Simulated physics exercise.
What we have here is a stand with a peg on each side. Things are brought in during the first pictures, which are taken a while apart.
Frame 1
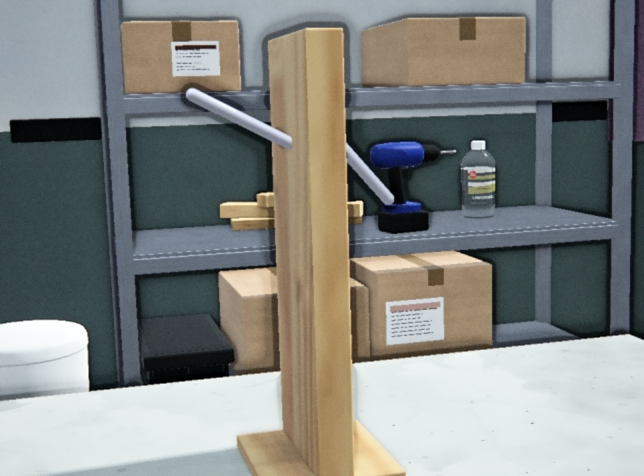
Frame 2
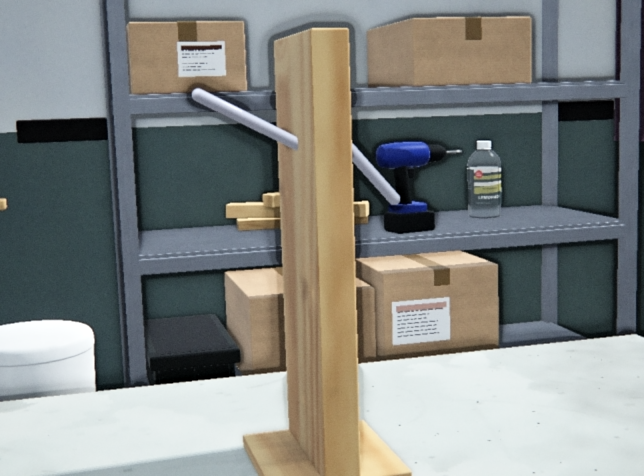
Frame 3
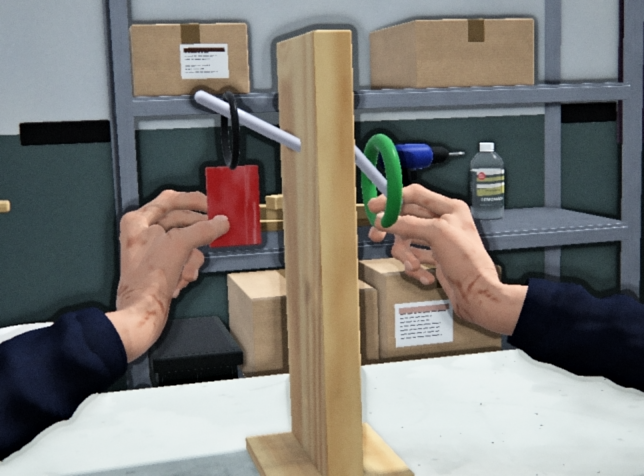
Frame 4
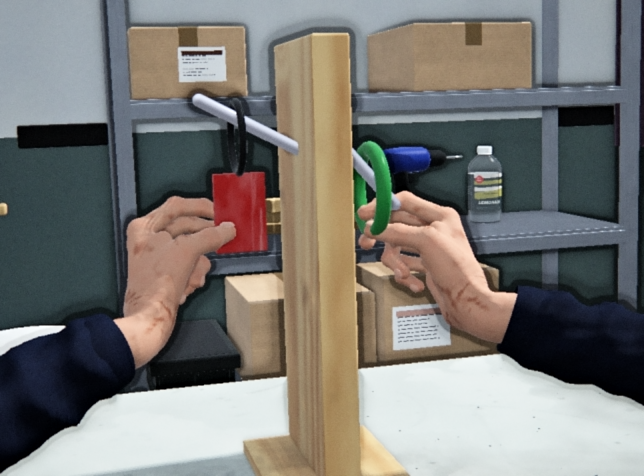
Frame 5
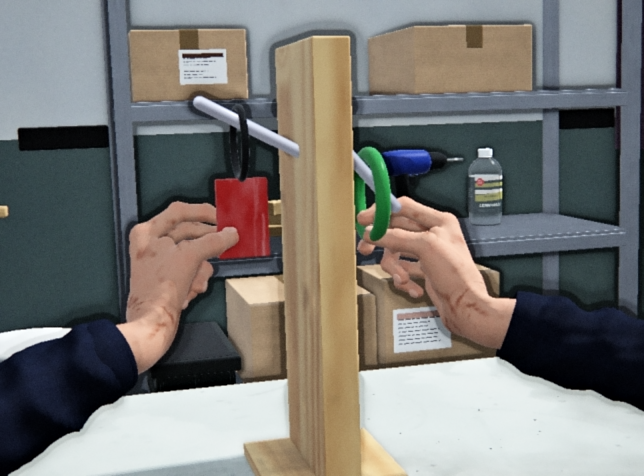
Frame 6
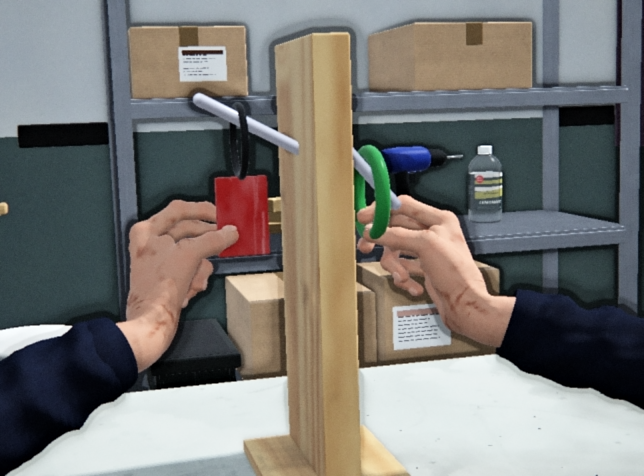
In a storeroom, two hands bring a red tag and green ring onto a wooden stand's pegs.
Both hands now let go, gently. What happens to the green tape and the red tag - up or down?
Outcome: The green tape down, the red tag up.
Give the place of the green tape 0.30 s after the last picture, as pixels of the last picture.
Centre: Approx (423, 364).
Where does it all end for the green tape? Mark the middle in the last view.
Resting spot: Approximately (444, 451).
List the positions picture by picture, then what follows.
Peg stand (295, 258), in the first frame.
Peg stand (301, 258), in the second frame.
Still on the way; green tape (381, 183); peg stand (304, 260), in the third frame.
Still on the way; red tag (238, 175); peg stand (302, 263), in the fourth frame.
Still on the way; green tape (370, 196); peg stand (302, 266), in the fifth frame.
In place, still held; green tape (370, 194); red tag (241, 179); peg stand (302, 263), in the sixth frame.
Then, 0.18 s after the last picture, green tape tipped 34° from how it was near (389, 235); red tag at rest near (240, 181).
Then, 0.30 s after the last picture, green tape falling near (423, 364); red tag at rest near (240, 181).
At rest, the green tape drops to the table, near (444, 451); the red tag remains hooked, near (240, 181).
